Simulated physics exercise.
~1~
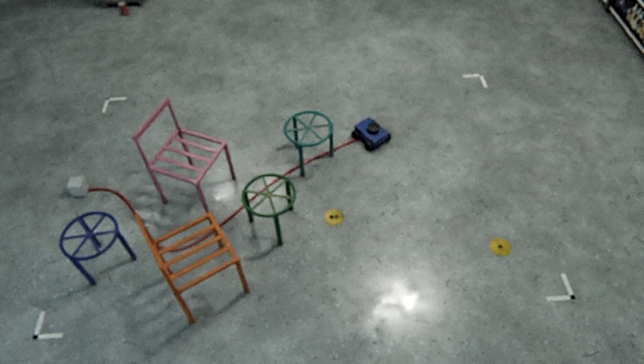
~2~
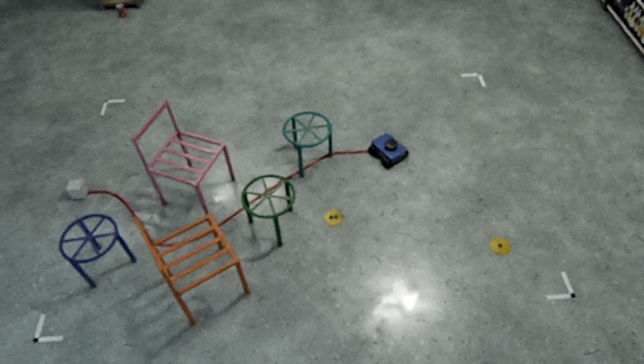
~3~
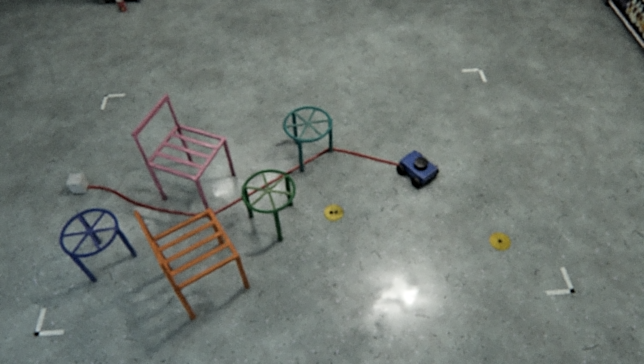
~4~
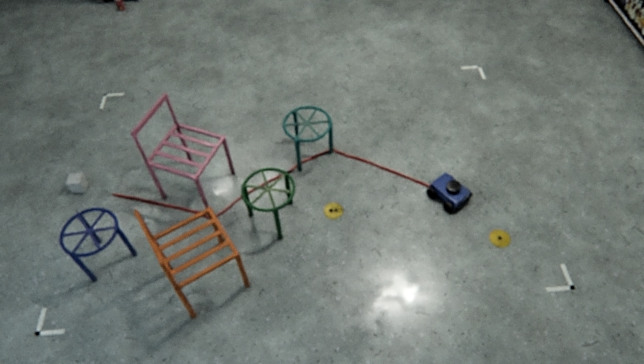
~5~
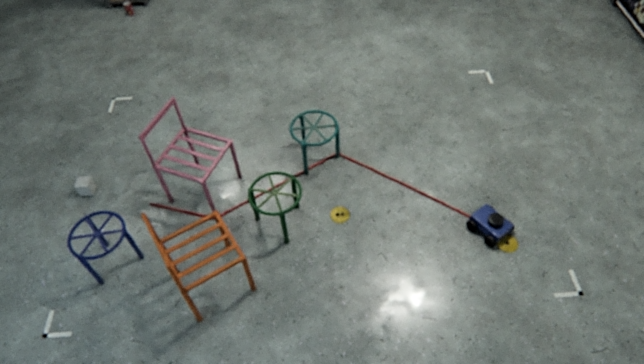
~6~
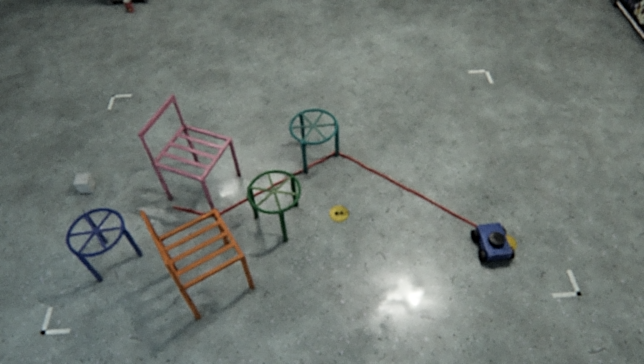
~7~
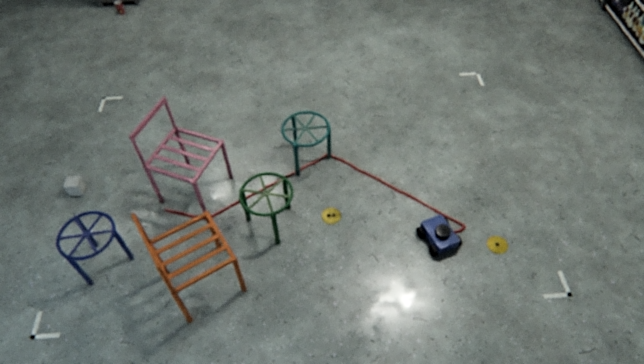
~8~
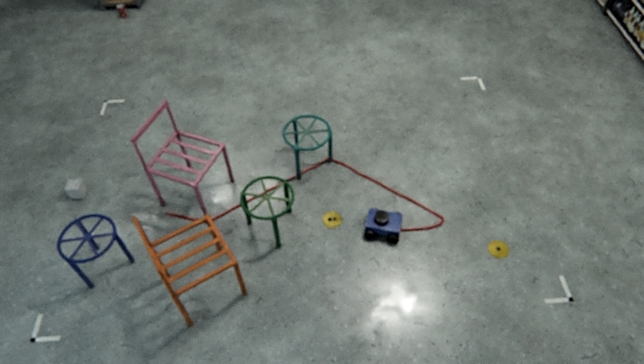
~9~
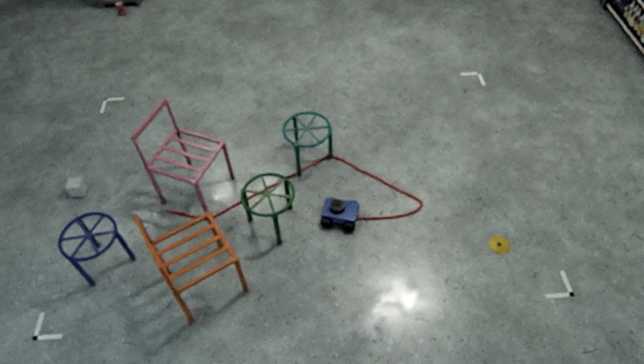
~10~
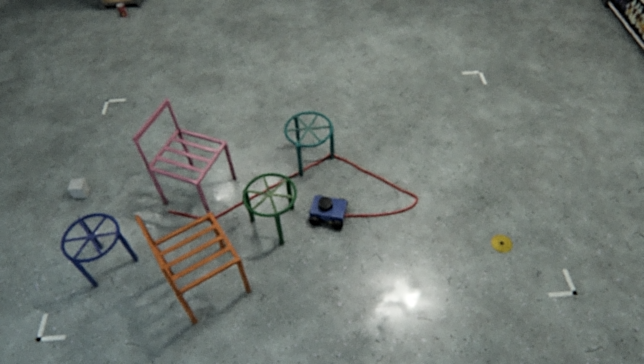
A small blue cart trailing a red lead past chairs and stools rolled down and right to the far yellow marker, pulling the lead's end away from a pale block, then turned back left and stopped beside the green stool, still unplugged.
